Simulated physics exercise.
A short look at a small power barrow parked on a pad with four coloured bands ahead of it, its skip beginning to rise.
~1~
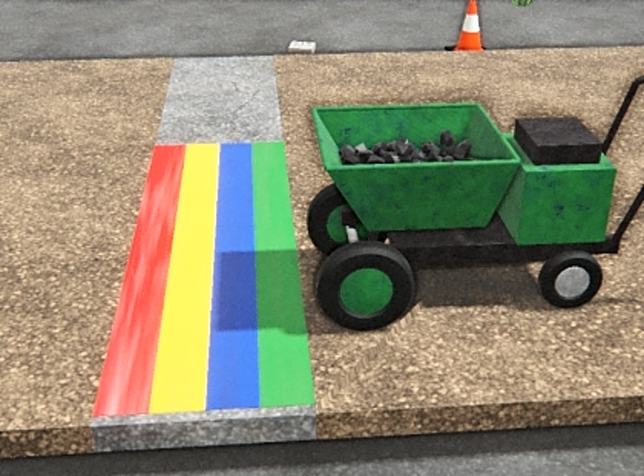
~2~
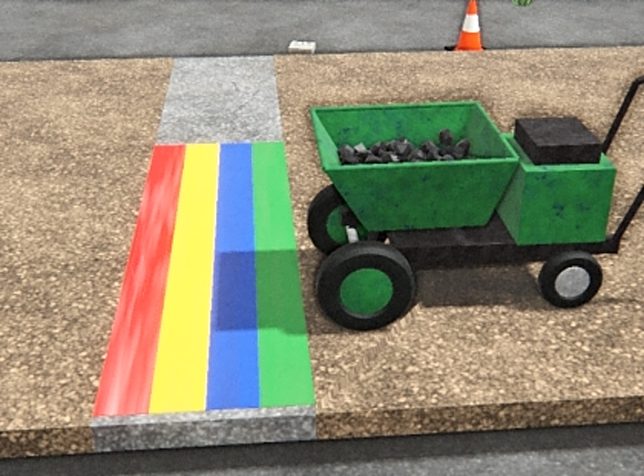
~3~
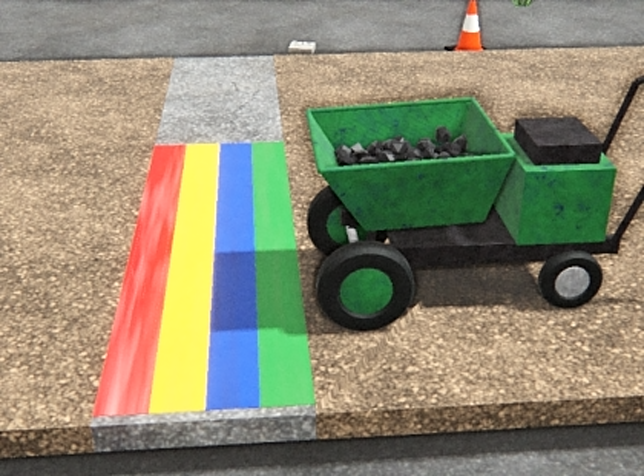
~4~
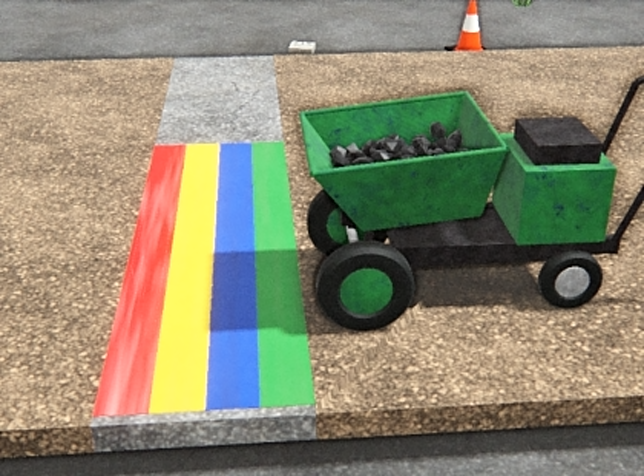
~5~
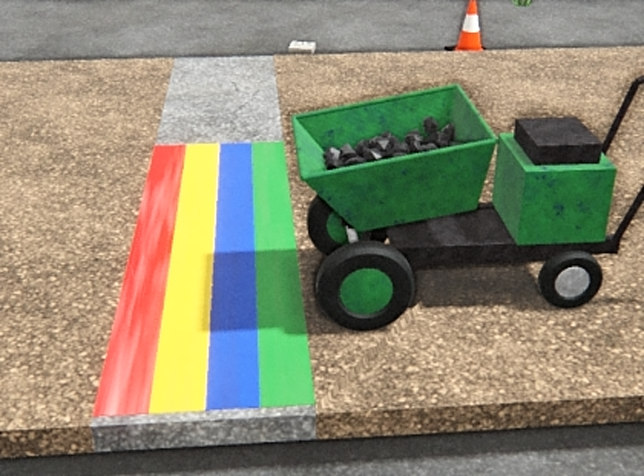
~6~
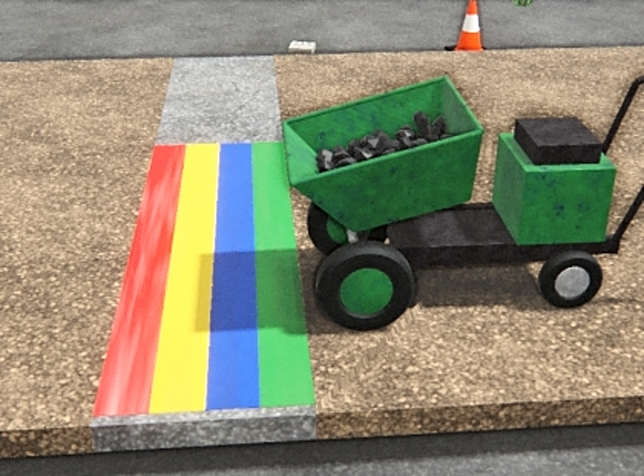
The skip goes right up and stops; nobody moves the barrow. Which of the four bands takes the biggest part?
The yellow one gets the largest share.
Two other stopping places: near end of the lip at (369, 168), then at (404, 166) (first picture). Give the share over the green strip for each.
Near 10 % and 40 %.
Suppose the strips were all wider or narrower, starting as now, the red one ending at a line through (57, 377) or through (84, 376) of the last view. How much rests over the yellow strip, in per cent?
In turn 30 and 30 in a hundred.
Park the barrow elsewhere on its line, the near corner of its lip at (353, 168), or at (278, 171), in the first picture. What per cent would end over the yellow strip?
In turn 20 and 20 in a hundred.
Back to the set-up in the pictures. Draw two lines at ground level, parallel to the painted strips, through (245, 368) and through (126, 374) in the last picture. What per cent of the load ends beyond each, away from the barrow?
About 70 and 10 per cent.
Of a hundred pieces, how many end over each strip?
In per cent, green strip 0, blue strip 15, yellow strip 30 and red strip 15.
Soon, skip tipped steeply; all in the skip.
A while on, skip tipped steeply; nearly all in the skip; a stray few over the blue strip; a small part over the yellow strip; a stray few over the red strip.
Towards the end, skip tipped right over; about a third in the skip; a small part over the blue strip; about a third over the yellow strip; a small part over the red strip; a small part off the paint.
Finally, skip tipped right over; about a third in the skip; none over the green strip; about a quarter over the blue strip; about a third over the yellow strip; a small part over the red strip; a small part off the paint.
